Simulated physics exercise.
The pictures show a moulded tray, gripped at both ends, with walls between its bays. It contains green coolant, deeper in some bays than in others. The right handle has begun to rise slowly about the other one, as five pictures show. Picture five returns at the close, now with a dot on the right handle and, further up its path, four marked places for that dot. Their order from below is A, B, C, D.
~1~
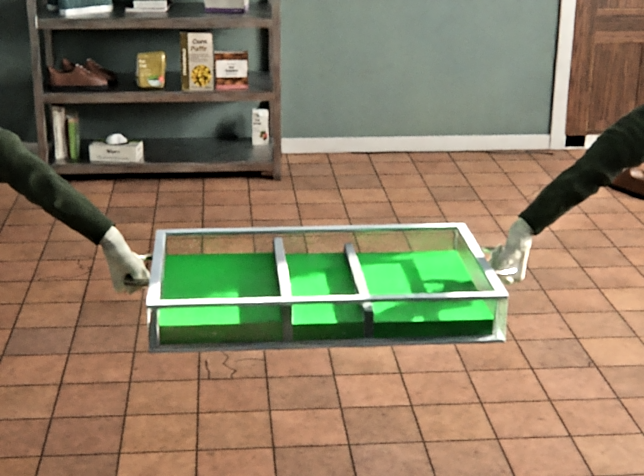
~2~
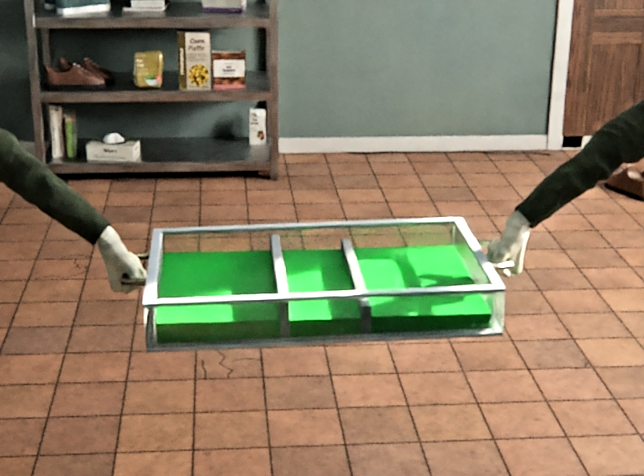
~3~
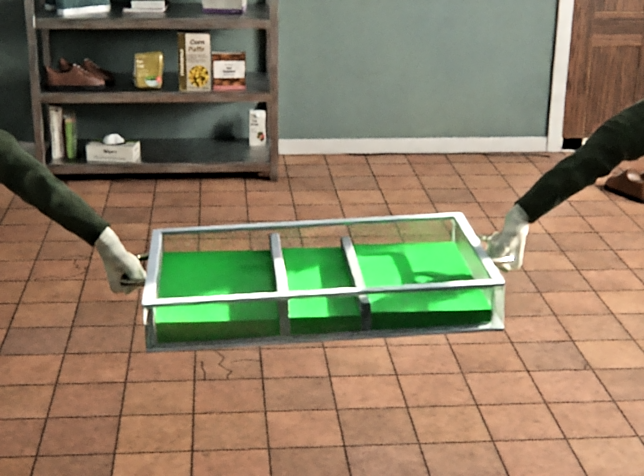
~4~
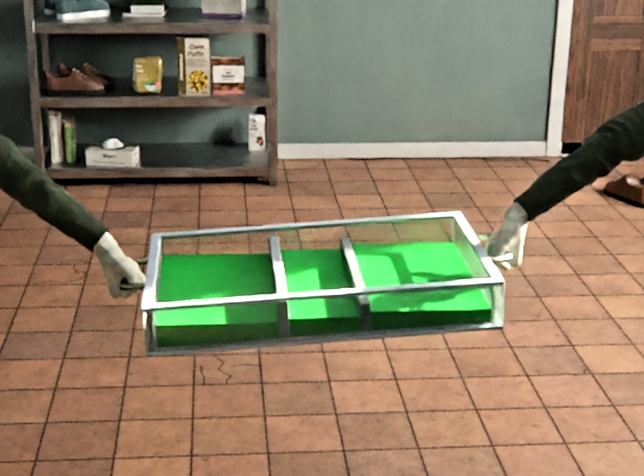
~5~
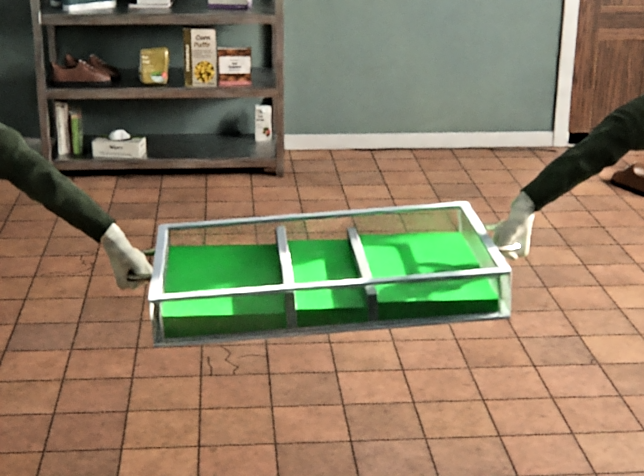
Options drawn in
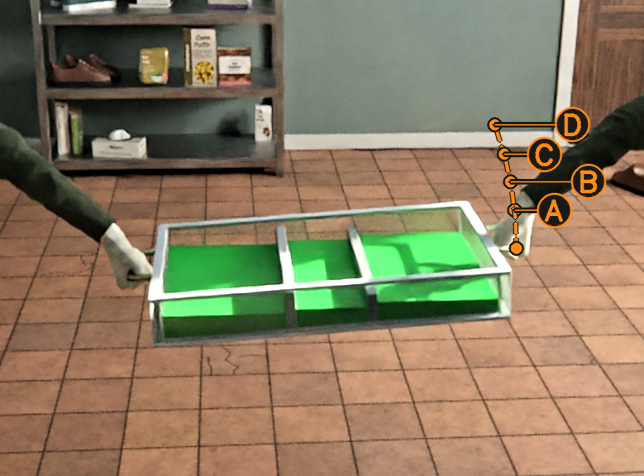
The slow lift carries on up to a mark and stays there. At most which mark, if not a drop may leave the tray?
That is mark C.
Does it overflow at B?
No, not at all.
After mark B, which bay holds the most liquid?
The left bay.
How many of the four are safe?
Three of the four.
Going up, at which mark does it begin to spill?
Here it is mark D.
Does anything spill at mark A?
No, that is safe.
On the marked copy, A at (514, 210); B at (510, 181); C at (504, 154); D at (494, 124).
With A, nothing spills; the left bay holds the most.
With B, nothing spills; the left bay holds the most.
With C, nothing spills; the left bay holds the most.
With D, about 9 % goes over the rim.
